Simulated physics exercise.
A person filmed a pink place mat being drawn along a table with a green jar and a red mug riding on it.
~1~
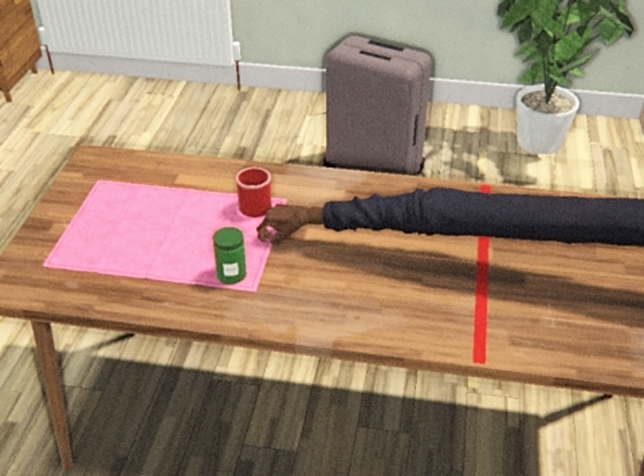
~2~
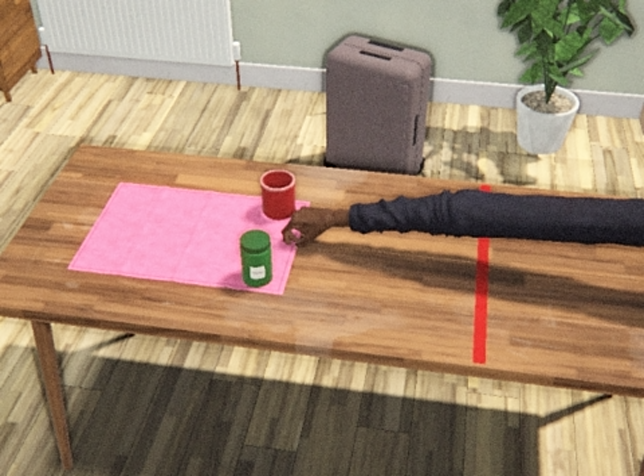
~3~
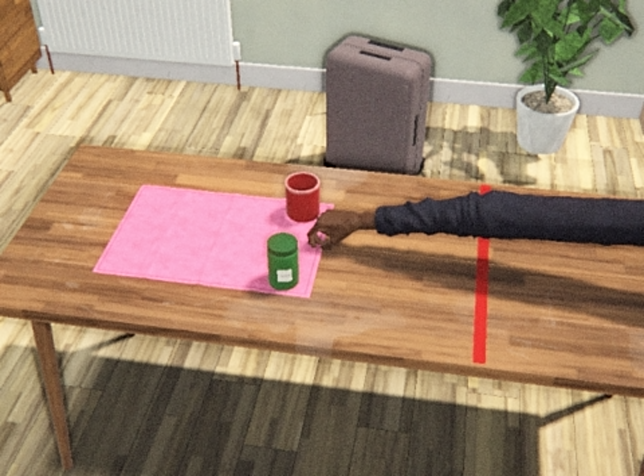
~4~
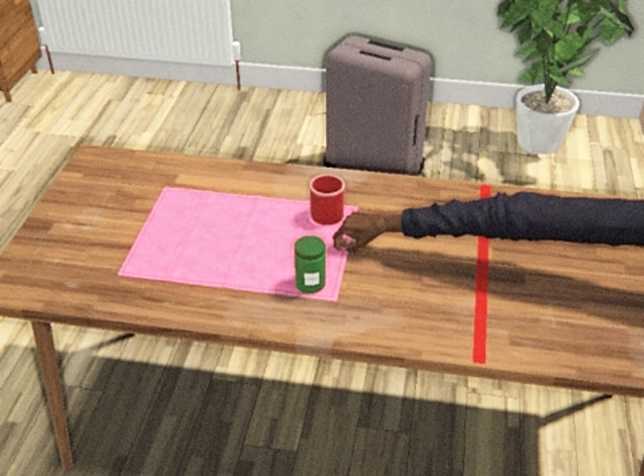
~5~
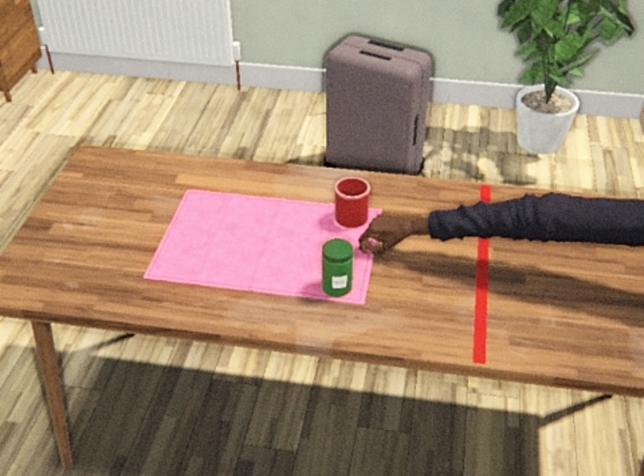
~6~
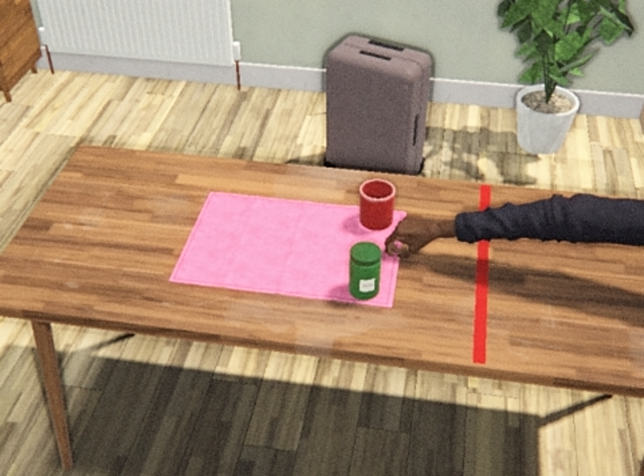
A dark-sleeved arm reaches in from the right over a wooden table, seen from a fixed, raised view in a bright room with a suitcase, radiator and potted plant behind. On the table lies a pink mat carrying a red mug and a green jar, with a red strip of tape to their right. The hand steadily pulls the mat rightward, and both objects ride along with it, upright.
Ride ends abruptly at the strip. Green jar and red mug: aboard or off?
Green jar - off. Red mug - off.
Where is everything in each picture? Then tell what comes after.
The first picture shows place mat end (255, 291); green jar (228, 236); red mug (253, 177); tape (480, 346).
The second picture shows place mat end (282, 294), far hem (68, 269); red mug (278, 179).
The third picture shows place mat end (309, 298); green jar (282, 242).
The fourth picture shows place mat end (336, 301), far hem (118, 275); red mug (327, 184).
The fifth picture shows place mat end (363, 304); green jar (337, 248).
The sixth picture shows place mat end (391, 307), far hem (170, 281); green jar (365, 251); red mug (377, 189); tape (480, 346).
Then, 0.12 s past the final frame, hem short of the tape; green jar on the cloth near (432, 278); red mug on the cloth near (437, 212).
Then, 0.23 s past the final frame, hem at the tape; green jar ahead of the hem near (488, 285); red mug ahead of the hem near (488, 217).
When it is over, hem at the tape; green jar knocked over near (530, 299); red mug ahead of the hem near (510, 220). The green jar shoots off the front and the red mug slides clear of the cloth.
